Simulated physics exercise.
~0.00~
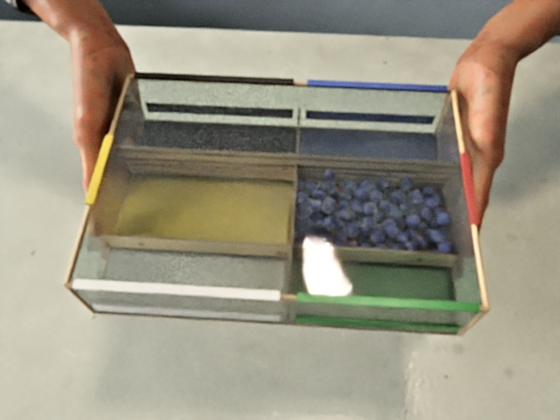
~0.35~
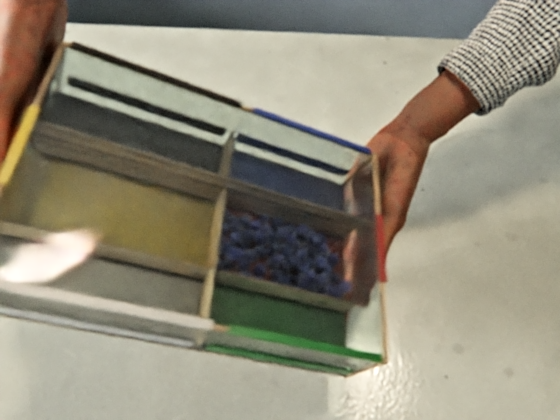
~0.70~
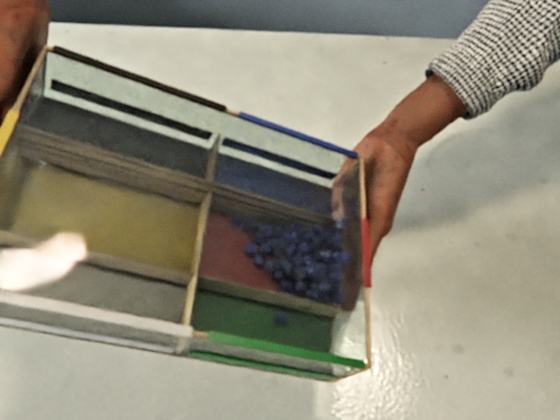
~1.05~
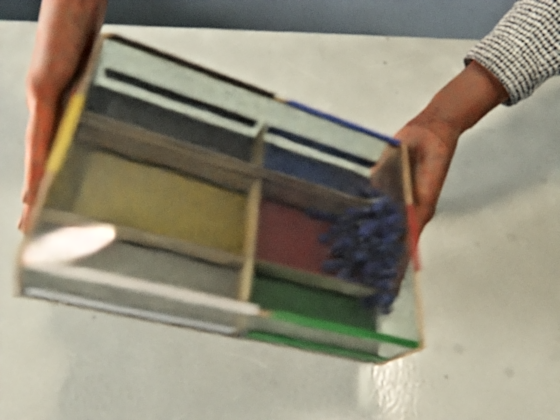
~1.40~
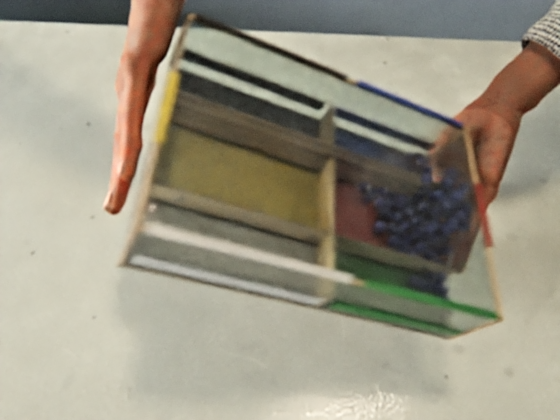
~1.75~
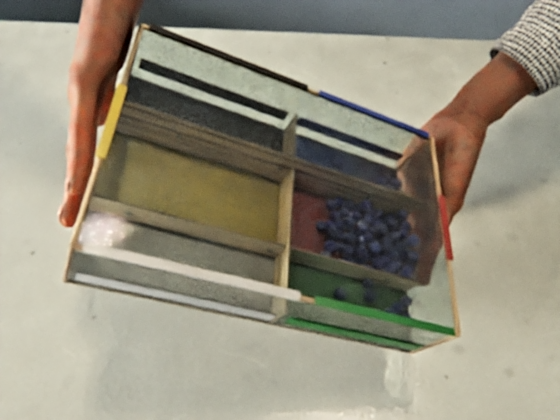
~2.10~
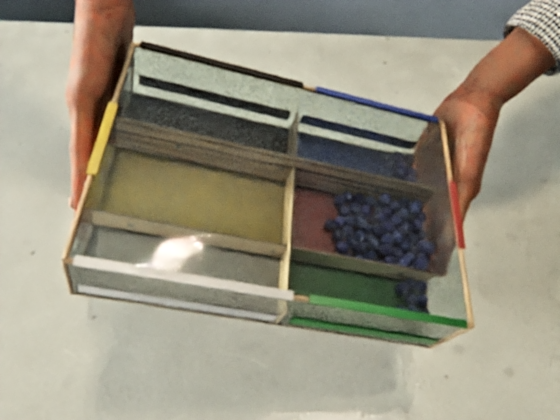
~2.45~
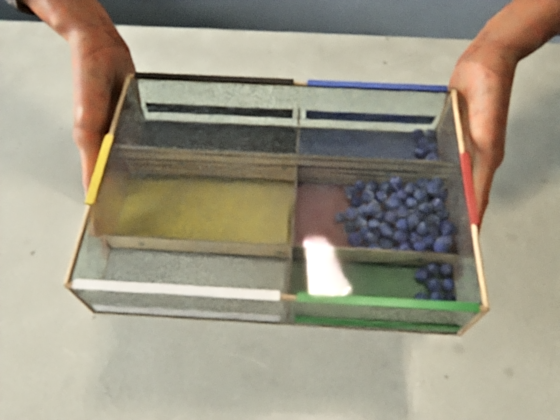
A clear-lidded box of small blue berries is held level by two hands above a pale table, with the berries filling one compartment beside the red-marked edge. The hands swing the box left and tip it so its right side drops, and the berries slide rightward, baring a red floor. They shift it back and forth, still tilted, while some berries spill over into the neighbouring green compartment. The hands then ease the box back to level. It ends with most berries still in the red compartment and a few in the blue and green ones.
